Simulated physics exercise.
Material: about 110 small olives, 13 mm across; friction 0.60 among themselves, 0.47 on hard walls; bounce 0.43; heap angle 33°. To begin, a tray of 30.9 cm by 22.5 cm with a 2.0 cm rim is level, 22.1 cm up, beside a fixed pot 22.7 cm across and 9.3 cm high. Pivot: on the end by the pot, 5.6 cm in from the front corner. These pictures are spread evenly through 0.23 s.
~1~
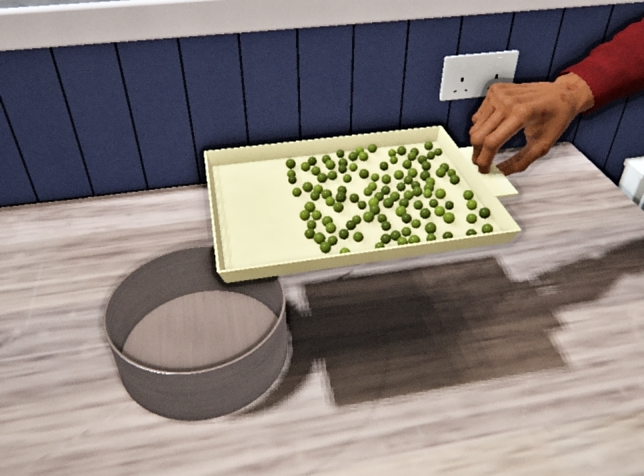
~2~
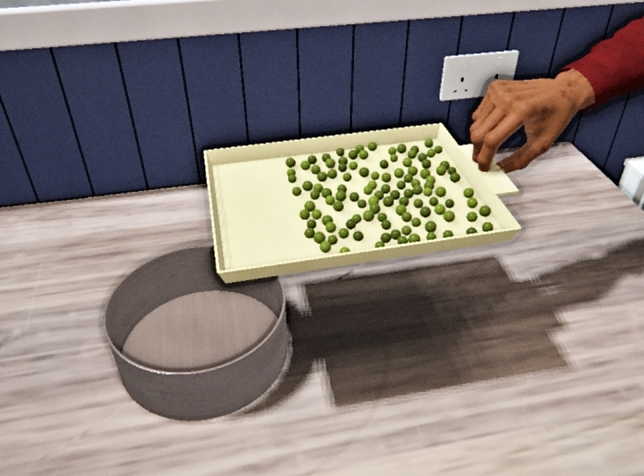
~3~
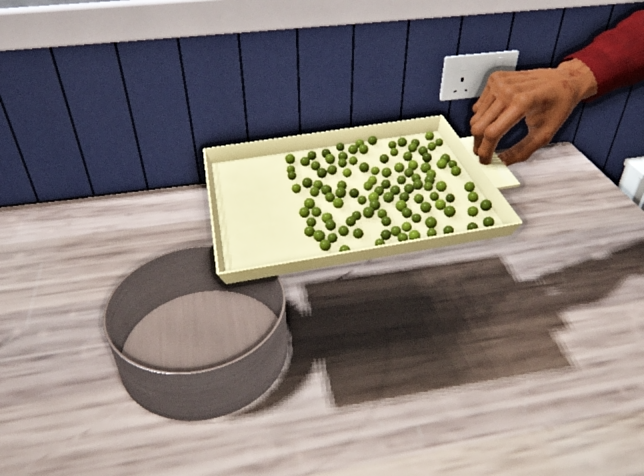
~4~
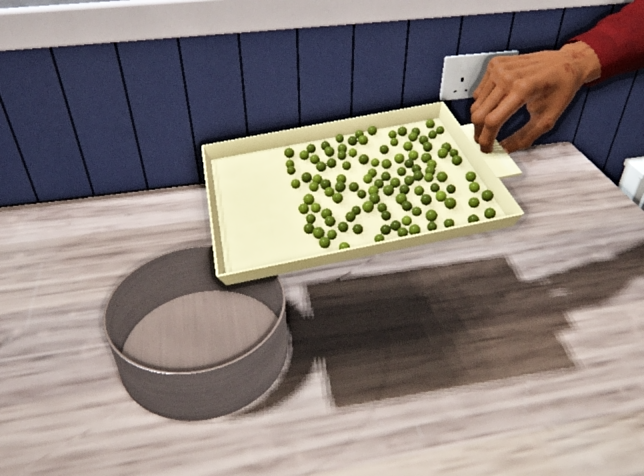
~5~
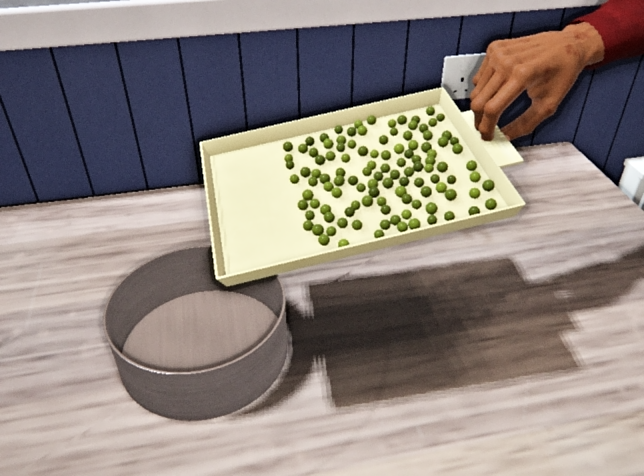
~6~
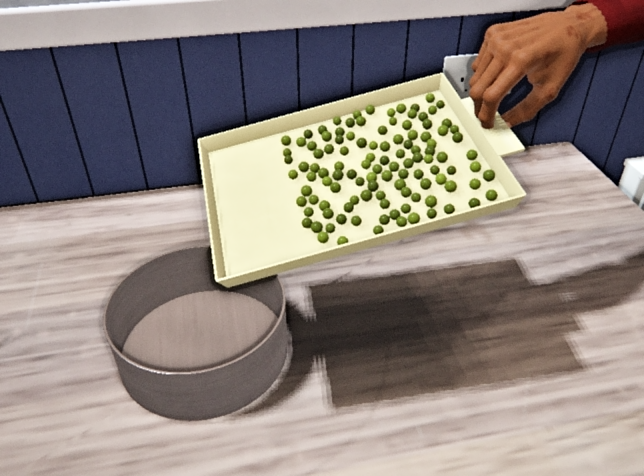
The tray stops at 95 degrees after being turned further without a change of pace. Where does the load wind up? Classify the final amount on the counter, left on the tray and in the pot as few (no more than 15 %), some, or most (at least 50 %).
Counter: Most. Left on the tray: Few. Pot: Some.
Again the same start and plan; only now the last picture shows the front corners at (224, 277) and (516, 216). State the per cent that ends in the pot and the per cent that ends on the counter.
That works out as pot 10 and counter 90.
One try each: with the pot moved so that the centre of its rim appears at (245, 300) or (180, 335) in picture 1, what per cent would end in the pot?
Around 30 per cent, then around 90 per cent.
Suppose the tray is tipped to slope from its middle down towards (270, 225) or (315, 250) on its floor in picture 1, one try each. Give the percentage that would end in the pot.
80 and 15 %.
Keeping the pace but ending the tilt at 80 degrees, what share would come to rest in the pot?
You'd end up with some 25 % in the pot.
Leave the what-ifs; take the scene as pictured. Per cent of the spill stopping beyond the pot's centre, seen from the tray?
I'd put it close to 60 per cent.
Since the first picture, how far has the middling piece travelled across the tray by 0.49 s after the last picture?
14 cm.
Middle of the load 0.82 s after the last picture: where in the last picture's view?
My estimate is roughly (224, 272).
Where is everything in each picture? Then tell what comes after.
Tray tilt 0 degrees, front corners at (224, 267) and (513, 227); middle of the pieces at (379, 197); pot at (196, 302), in the first picture.
Tray tilt 1 degrees, front corners at (224, 267) and (513, 225); middle of the pieces at (379, 195), in the second picture.
Tray tilt 3 degrees, front corners at (223, 269) and (514, 220); middle of the pieces at (379, 191), in the third picture.
Tray tilt 6 degrees, front corners at (223, 271) and (515, 211), lowest corner left front; middle of the pieces at (379, 184), in the fourth picture.
Tray tilt 10 degrees, front corners at (222, 273) and (517, 201), lowest corner left front; middle of the pieces at (378, 176), in the fifth picture.
Tray tilt 13 degrees, front corners at (222, 275) and (517, 192), lowest corner left front; middle of the pieces at (377, 169); pot at (196, 302), in the sixth picture.
Then, 0.49 s after the last picture, tilt 52 degrees; the tray holds 100 %, the pot 0 %.
Then, 0.82 s after the last picture, tilt 78 degrees; the tray holds 65 %, the pot 10 %.
Then, 1.25 s after the last picture, tilt 95 degrees; the tray holds 5 %, the pot 25 %.
In the end, counter 70 %, tray 0 %, pot 30 %.
